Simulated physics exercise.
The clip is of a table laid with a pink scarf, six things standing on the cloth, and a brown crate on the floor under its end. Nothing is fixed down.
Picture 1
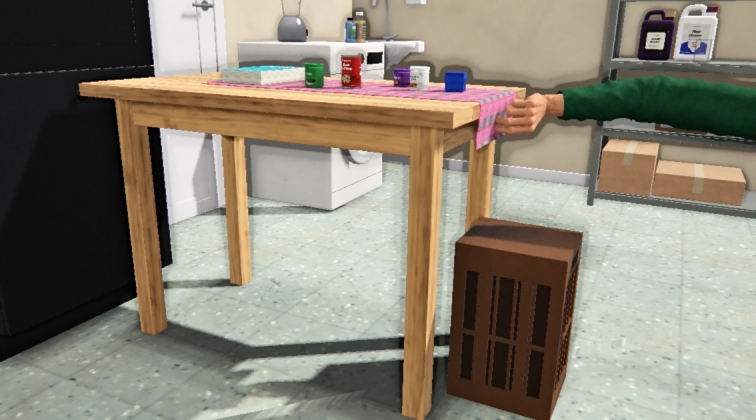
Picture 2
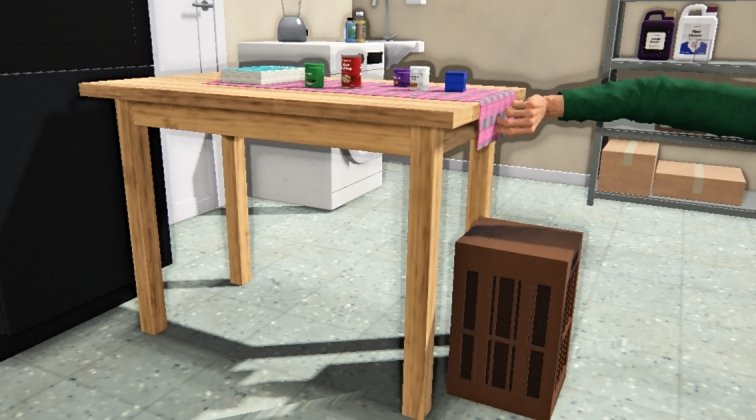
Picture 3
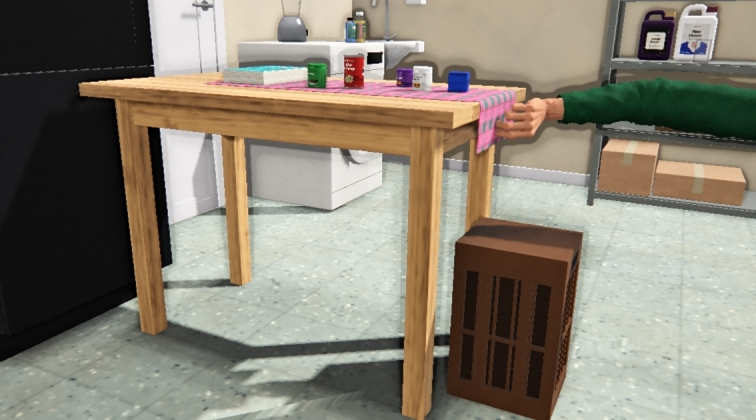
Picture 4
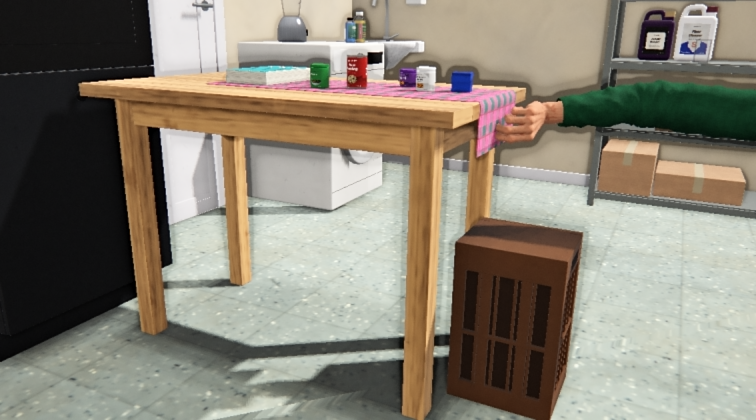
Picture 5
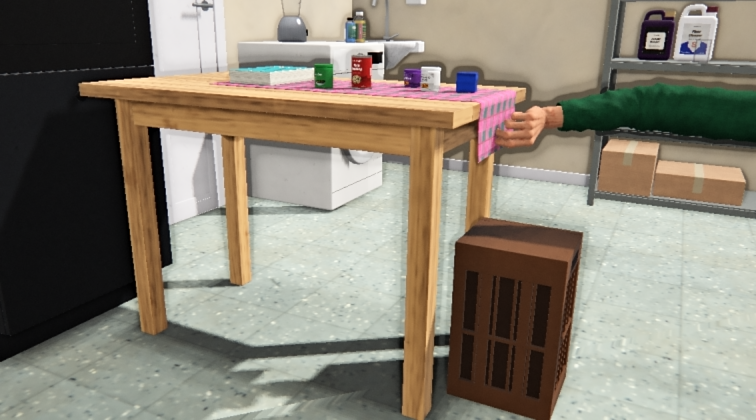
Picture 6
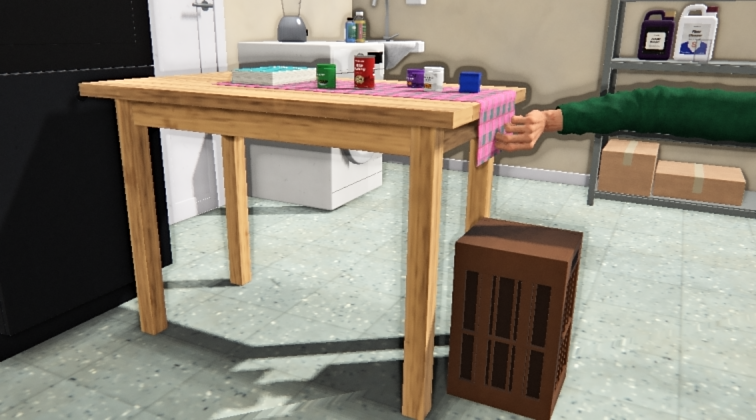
A wooden table laid with a pink checked cloth stands on the pale tiled floor of a utility room, seen from the front and slightly to one side by a still camera. On it, from left to right, are a pale blue and white item, green, red, purple and white containers and a blue cube, with a brown crate below. A green-sleeved arm slowly pulls the cloth rightward, carrying the objects slightly along.
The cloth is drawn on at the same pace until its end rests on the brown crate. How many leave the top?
The count of fallen things is two.
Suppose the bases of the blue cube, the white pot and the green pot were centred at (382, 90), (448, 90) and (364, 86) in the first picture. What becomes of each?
The blue cube holds on, the white pot tumbles off, the green pot remains up.
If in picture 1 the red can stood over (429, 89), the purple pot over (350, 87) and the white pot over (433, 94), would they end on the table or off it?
The red can comes down, the purple pot survives, the white pot goes over.
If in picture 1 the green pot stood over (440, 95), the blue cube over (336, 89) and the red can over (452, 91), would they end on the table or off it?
The green pot falls; the blue cube survives; the red can goes over.
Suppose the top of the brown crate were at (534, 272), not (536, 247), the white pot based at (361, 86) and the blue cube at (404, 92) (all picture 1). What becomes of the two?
The white pot does not fall; the blue cube drops off.
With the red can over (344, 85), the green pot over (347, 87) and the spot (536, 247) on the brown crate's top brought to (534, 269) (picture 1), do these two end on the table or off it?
The red can holds on, the green pot stays on.
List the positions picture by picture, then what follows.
In the first picture, hem (477, 149); blue cube (456, 72); white pot (420, 67); purple pot (402, 69); red can (351, 55); green pot (314, 64); top of the crate (536, 247).
In the second picture, hem (477, 150); blue cube (456, 72).
In the third picture, hem (477, 153); white pot (423, 67).
In the fourth picture, hem (477, 157); purple pot (408, 69); top of the crate (536, 247).
In the fifth picture, hem (479, 162); red can (362, 55).
In the sixth picture, hem (477, 166); blue cube (471, 73); white pot (434, 68); purple pot (416, 70); red can (365, 55); green pot (326, 64).
Early on, hem near (495, 184); all still up.
Midway, hem near (493, 217); blue cube gone.
Finally, hem on the crate; blue cube and white pot gone. It carries off two.
